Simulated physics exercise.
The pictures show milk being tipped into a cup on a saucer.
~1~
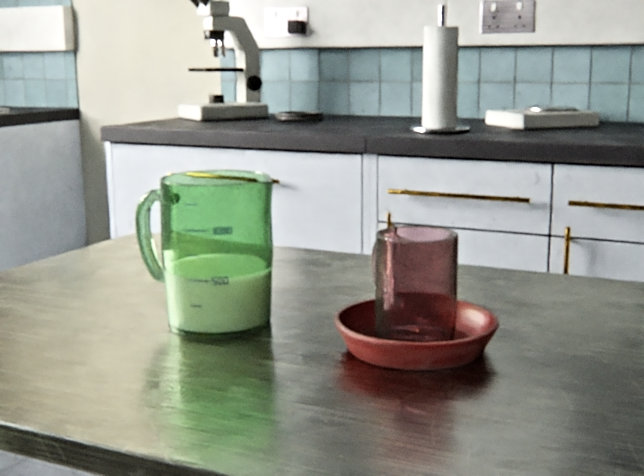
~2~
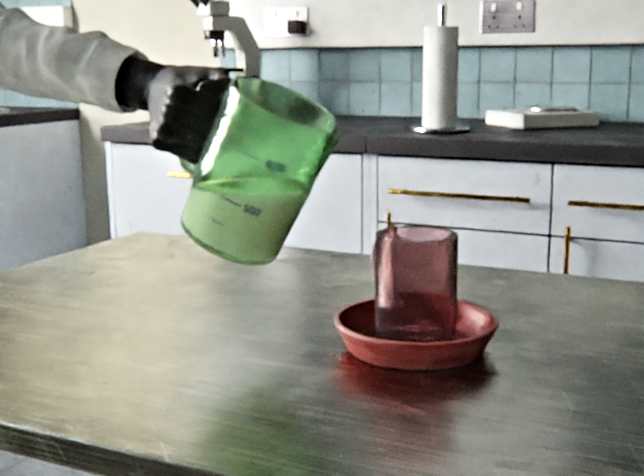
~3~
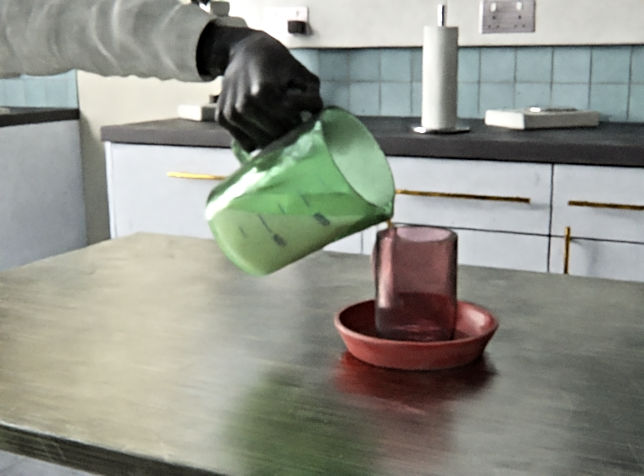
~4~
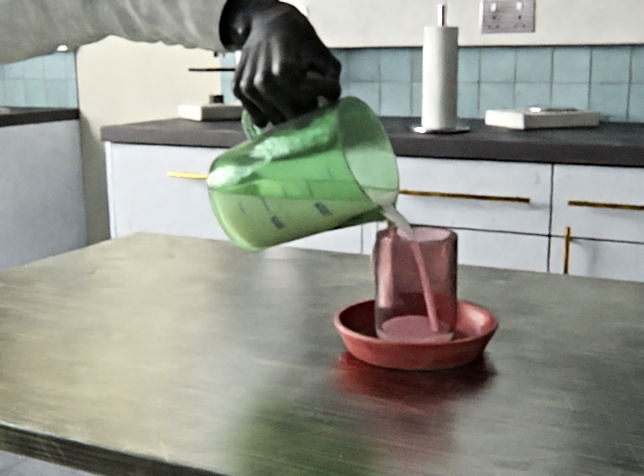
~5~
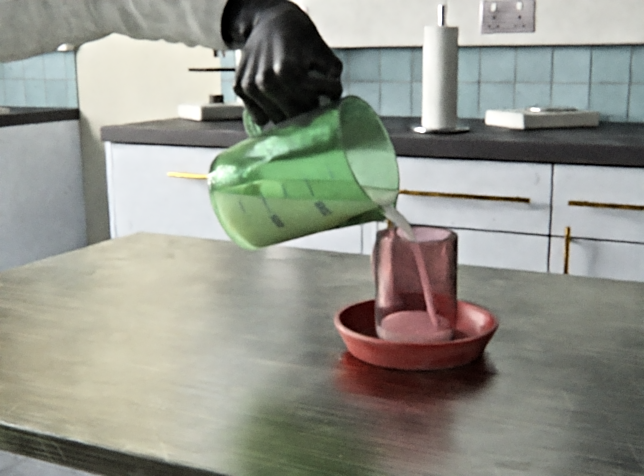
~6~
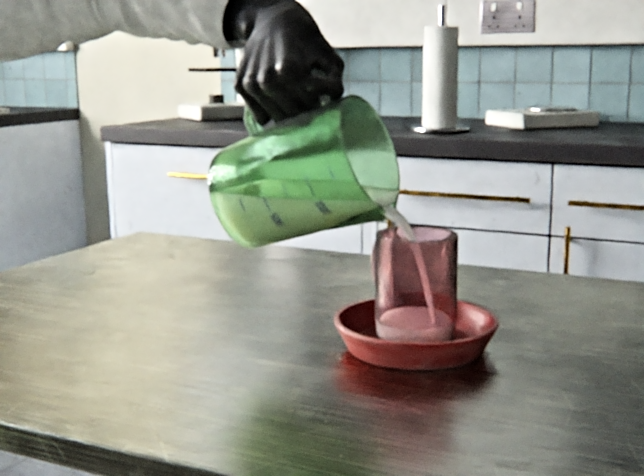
Black-gloved hand lifting a green jug of milk from a table, carrying it right, tilting and pouring into a reddish cup.
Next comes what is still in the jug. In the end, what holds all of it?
Cup and saucer hold it.
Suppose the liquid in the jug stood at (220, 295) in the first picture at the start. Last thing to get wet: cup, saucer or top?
Outcome: No overflow.
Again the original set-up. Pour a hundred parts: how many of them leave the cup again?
Estimate: Close to 15 percent.
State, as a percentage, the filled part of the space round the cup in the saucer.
Result: Some 30 per cent, approximately.
Soon after, the cup is about two thirds full; the saucer is dry.
Later, the cup is full to the brim; the saucer is wet, with room to spare.
In the end, the cup is full to the brim; the saucer is wet, with room to spare.
